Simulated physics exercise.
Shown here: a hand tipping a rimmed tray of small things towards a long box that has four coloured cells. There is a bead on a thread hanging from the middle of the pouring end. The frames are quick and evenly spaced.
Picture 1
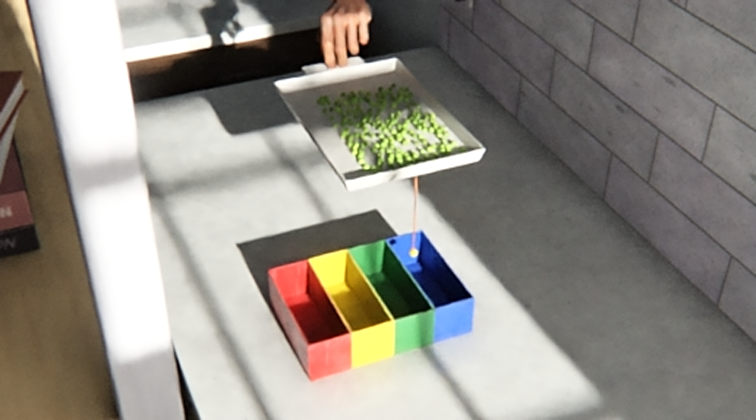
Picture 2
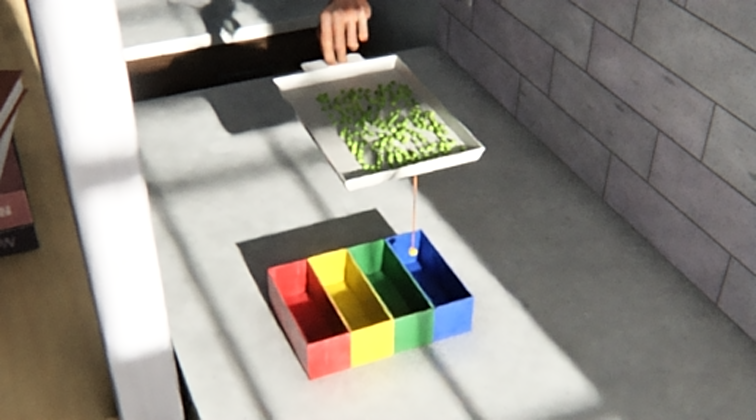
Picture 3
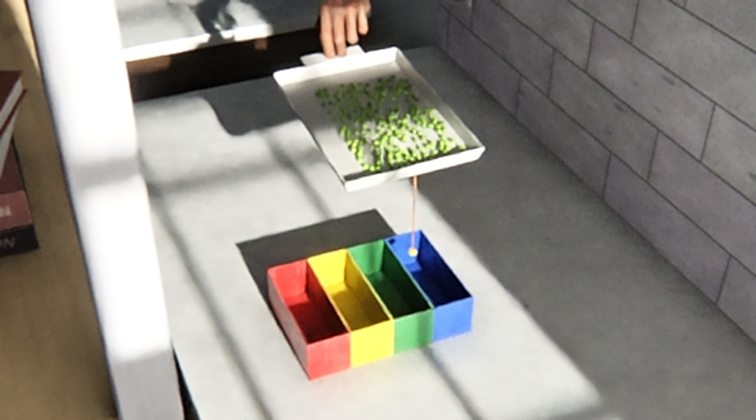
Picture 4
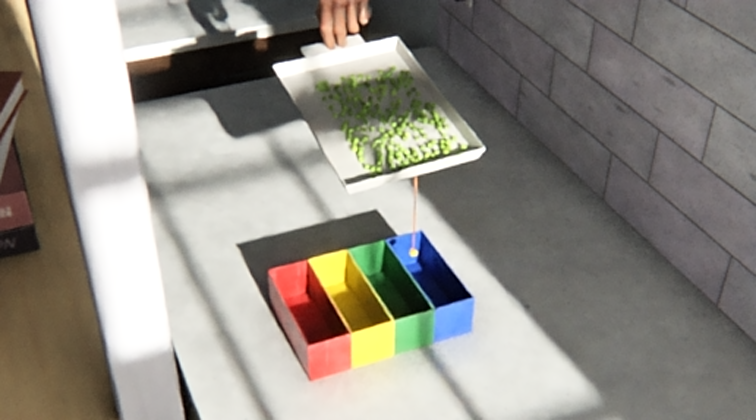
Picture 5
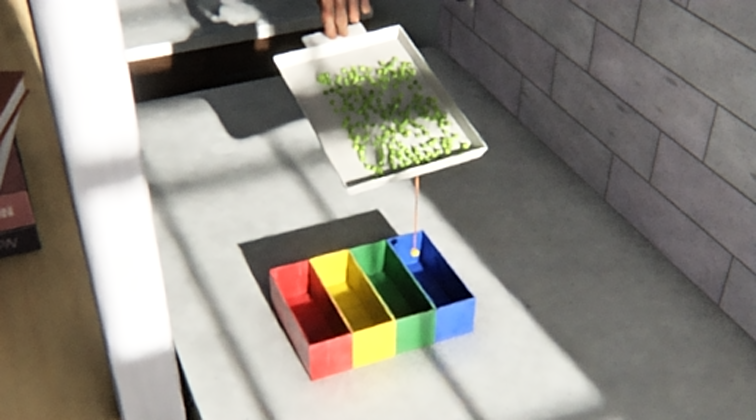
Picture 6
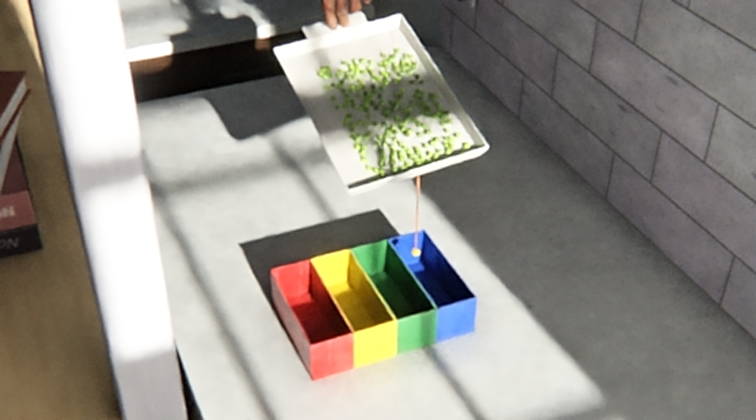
To begin with, a hand holds a white rimmed tray of small green peas nearly level above a box with red, yellow, green and blue cells, a bead hanging on a thread beneath. The hand then steadily raises the tray's far end, tilting it toward its near left corner, while the box stays still.
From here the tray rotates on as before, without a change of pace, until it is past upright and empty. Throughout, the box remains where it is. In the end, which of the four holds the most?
The yellow cell holds the most.
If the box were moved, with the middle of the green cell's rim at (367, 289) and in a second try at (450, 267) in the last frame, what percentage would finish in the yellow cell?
10 %, then 20 %.
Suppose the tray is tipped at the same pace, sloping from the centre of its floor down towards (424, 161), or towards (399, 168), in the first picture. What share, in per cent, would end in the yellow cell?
In turn some 0 and 20 per cent.
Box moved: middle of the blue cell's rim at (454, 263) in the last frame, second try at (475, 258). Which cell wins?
The yellow cell, and then the red one.
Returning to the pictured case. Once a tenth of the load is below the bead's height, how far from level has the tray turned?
Near 70 degrees.
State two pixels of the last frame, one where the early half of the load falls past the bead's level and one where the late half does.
For the early half I get (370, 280), and for the late half (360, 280).
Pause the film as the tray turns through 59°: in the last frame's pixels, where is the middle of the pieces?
The load is centred around (383, 177).
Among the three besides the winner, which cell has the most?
Rank 2: The cell in green.
Soon, tray tipped steeply; most on the tray; a stray few in the yellow cell; a stray few in the red cell; a small part falling or outside the box.
A while on, tray tipped right over; about a third on the tray; about a quarter in the yellow cell; a small part in the green cell; a stray few in the red cell; a stray few in the blue cell; about a third falling or outside the box.
Towards the end, tray tipped past a quarter turn; about two thirds in the yellow cell; about a third in the green cell; a small part in the blue cell; a stray few in the red cell; a stray few falling or outside the box.
Finally, tray tipped past a quarter turn; about two thirds in the yellow cell; about a third in the green cell; a small part in the blue cell; a stray few in the red cell; a stray few outside the box.
